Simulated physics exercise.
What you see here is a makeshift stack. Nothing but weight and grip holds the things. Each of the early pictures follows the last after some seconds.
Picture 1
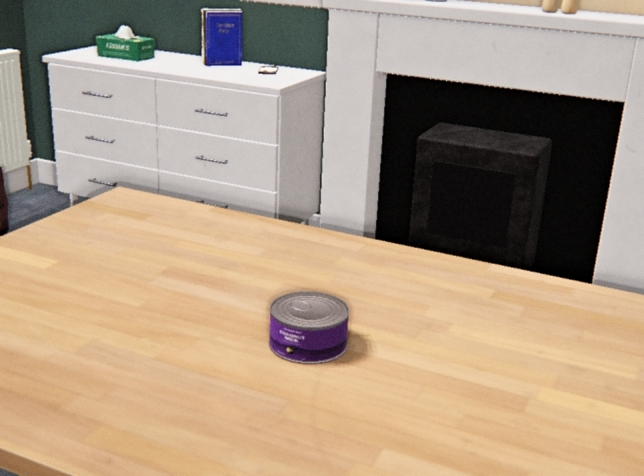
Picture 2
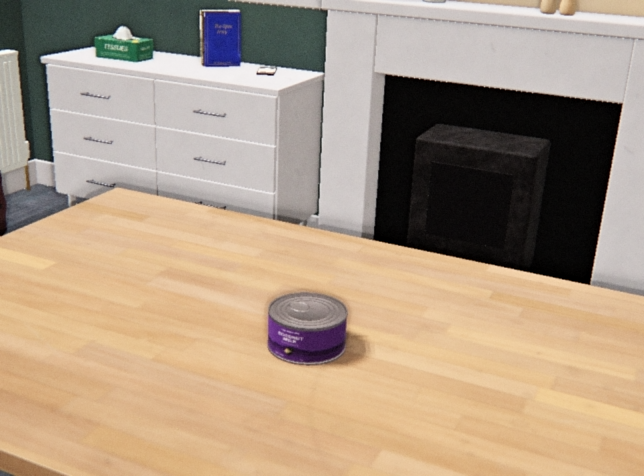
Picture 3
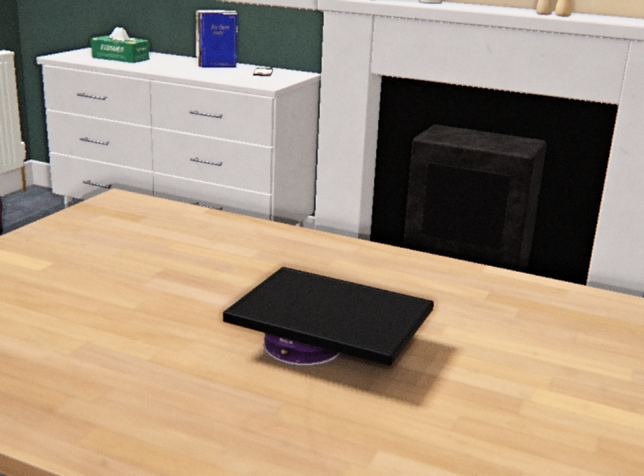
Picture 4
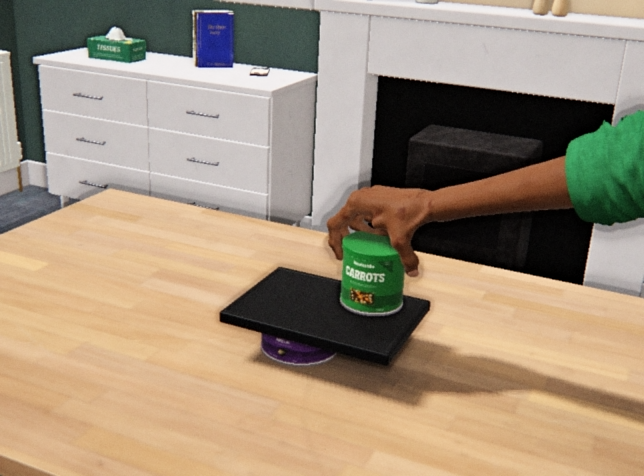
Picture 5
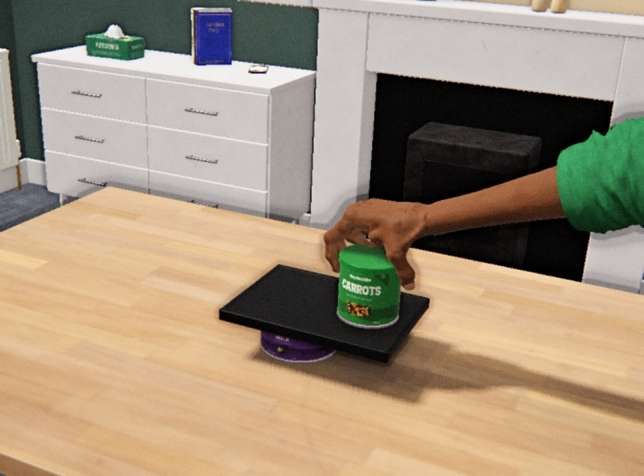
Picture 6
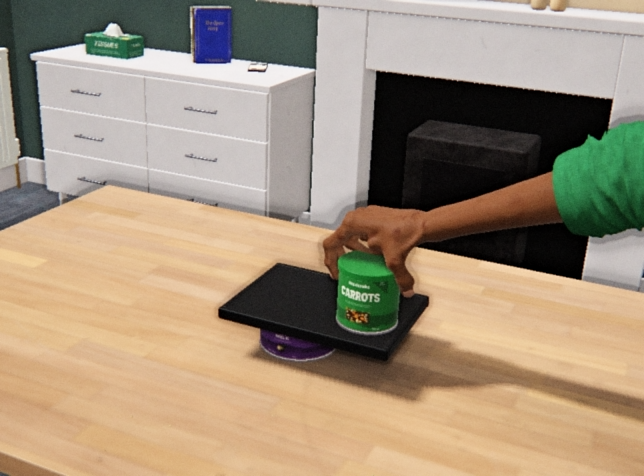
In a room with dark green walls, a wooden tabletop is seen from slightly above, with white drawers behind at left and a fireplace at right. A short purple tin sits alone near the middle, then a flat black lid appears on top of it, reaching out to the right. A green-sleeved arm from the right lowers a green carrot tin onto the lid's right side, hand still on it, while the view drifts very slightly.
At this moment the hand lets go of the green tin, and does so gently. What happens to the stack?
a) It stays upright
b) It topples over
The answer is b.
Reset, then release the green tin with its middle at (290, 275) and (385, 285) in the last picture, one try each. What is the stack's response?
Result one: The stack stands. Result two: The stack falls.
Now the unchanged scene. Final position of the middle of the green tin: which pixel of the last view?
Roughly at pixel (458, 362).
Then, 0.30 s on from there, green tin now fallen; black lid turned 30° from how it was put.
Then, 0.40 s on from there, black lid turned 32° from how it was put.
Then, 0.50 s on from there, black lid turned 28° from how it was put.
Then, 0.60 s on from there, black lid turned 26° from how it was put.
In the end, fallen, green tin; moved from the start, black lid; purple tub unmoved. At the end, from the last picture's camera, green tin near (458, 363). The stack loses its balance.
